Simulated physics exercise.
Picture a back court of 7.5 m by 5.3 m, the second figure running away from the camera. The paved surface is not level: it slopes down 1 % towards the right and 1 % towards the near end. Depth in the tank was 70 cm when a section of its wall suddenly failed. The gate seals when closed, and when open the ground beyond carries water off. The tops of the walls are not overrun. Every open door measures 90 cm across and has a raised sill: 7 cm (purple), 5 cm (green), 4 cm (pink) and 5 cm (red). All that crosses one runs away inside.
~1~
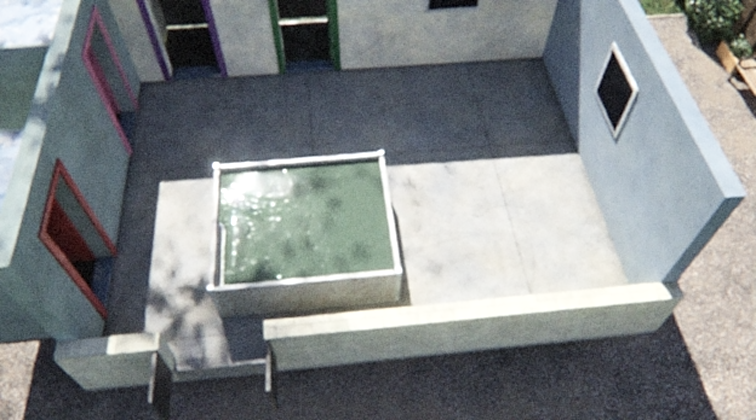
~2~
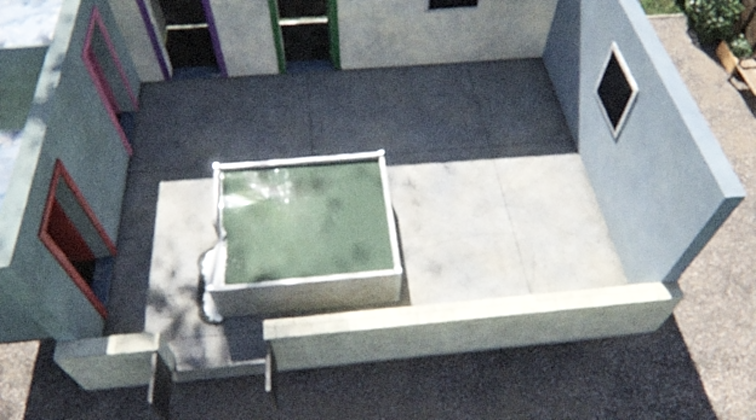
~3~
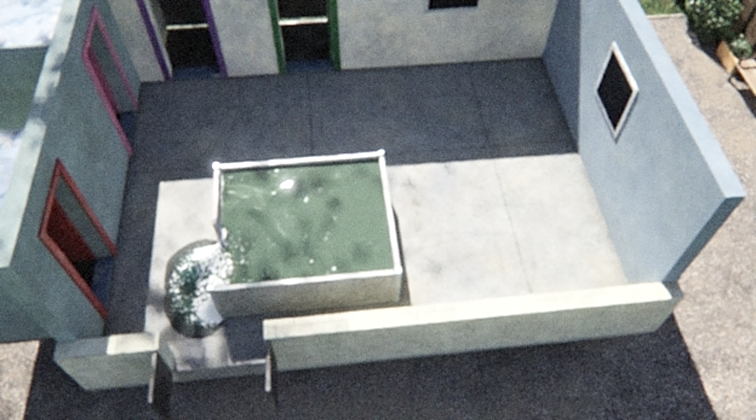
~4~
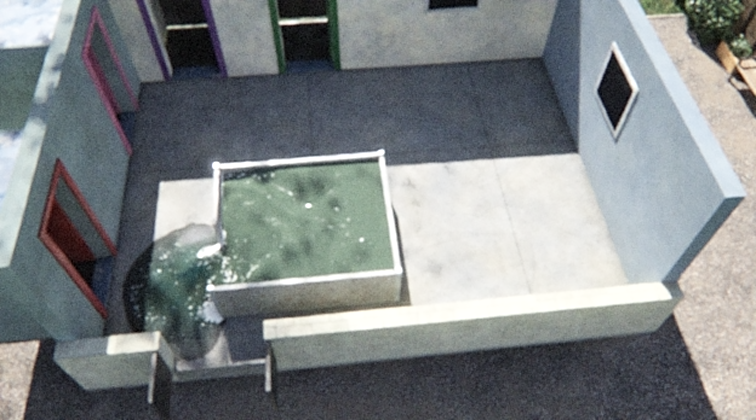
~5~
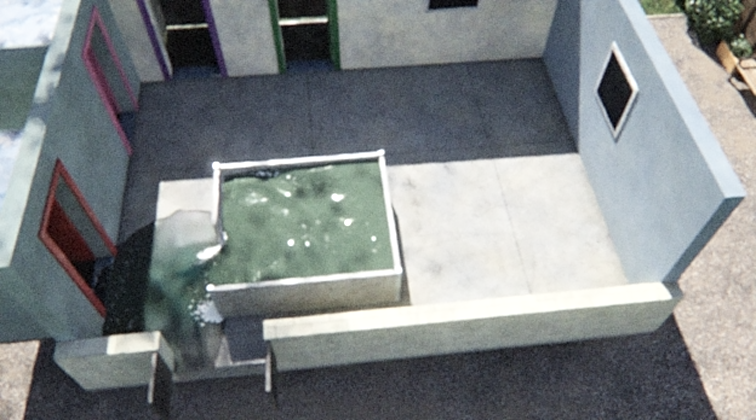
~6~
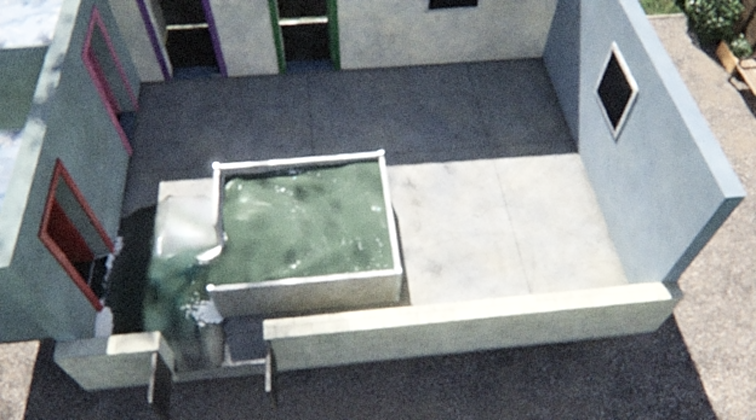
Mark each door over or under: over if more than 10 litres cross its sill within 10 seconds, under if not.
Marks: Purple door: Over; green door: Under; pink door: Under; red door: Over.
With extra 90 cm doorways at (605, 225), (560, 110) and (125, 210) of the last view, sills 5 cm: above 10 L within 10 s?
Check each in turn: The first fails, the second fails, the third succeeds.
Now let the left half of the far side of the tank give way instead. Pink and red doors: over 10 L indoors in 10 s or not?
For pink, too much; for red, too little.
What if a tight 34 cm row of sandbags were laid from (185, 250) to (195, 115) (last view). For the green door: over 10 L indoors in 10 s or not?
Then, for the green door, it's lower.
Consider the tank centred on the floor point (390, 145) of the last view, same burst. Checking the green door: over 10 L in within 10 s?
Green: Within limit.
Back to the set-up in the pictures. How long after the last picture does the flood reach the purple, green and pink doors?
Doors: Purple 2.0 s / green 3.4 s / pink 0.9 s.
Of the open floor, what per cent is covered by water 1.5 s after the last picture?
Covered: Roughly 20 per cent.
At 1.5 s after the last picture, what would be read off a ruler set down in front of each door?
Purple 0 cm, green 0 cm, pink 3 cm, red 36 cm.
Then, 0.7 s after the last picture water covers 10 % of the floor and is deepest (51 cm) near (100, 361); purple door not reached, green door not reached, pink door not reached, red door 22 cm at the sill, 154 L in.
Then, 1.5 s after the last picture water covers 20 % of the floor and is deepest (41 cm) near (100, 361); purple door not reached, green door not reached, pink door 3 cm at the sill, 0 L in, red door 36 cm at the sill, 389 L in.
Then, 2.8 s after the last picture water covers 30 % of the floor and is deepest (28 cm) near (127, 358); purple door 14 cm at the sill, 1 L in, green door not reached, pink door 4 cm at the sill, 0 L in, red door 26 cm at the sill, 675 L in.
Then, 5.3 s after the last picture water covers 50 % of the floor and is deepest (20 cm) near (100, 361); purple door 11 cm at the sill, 45 L in, green door 5 cm at the sill, 0 L in, pink door 3 cm at the sill, 0 L in, red door 19 cm at the sill, 970 L in.
Then, 9.3 s after the last picture water covers 85 % of the floor and is deepest (12 cm) near (100, 361); purple door 6 cm at the sill, 58 L in, green door 4 cm at the sill, 1 L in, pink door 4 cm at the sill, 2 L in, red door 12 cm at the sill, 1144 L in.
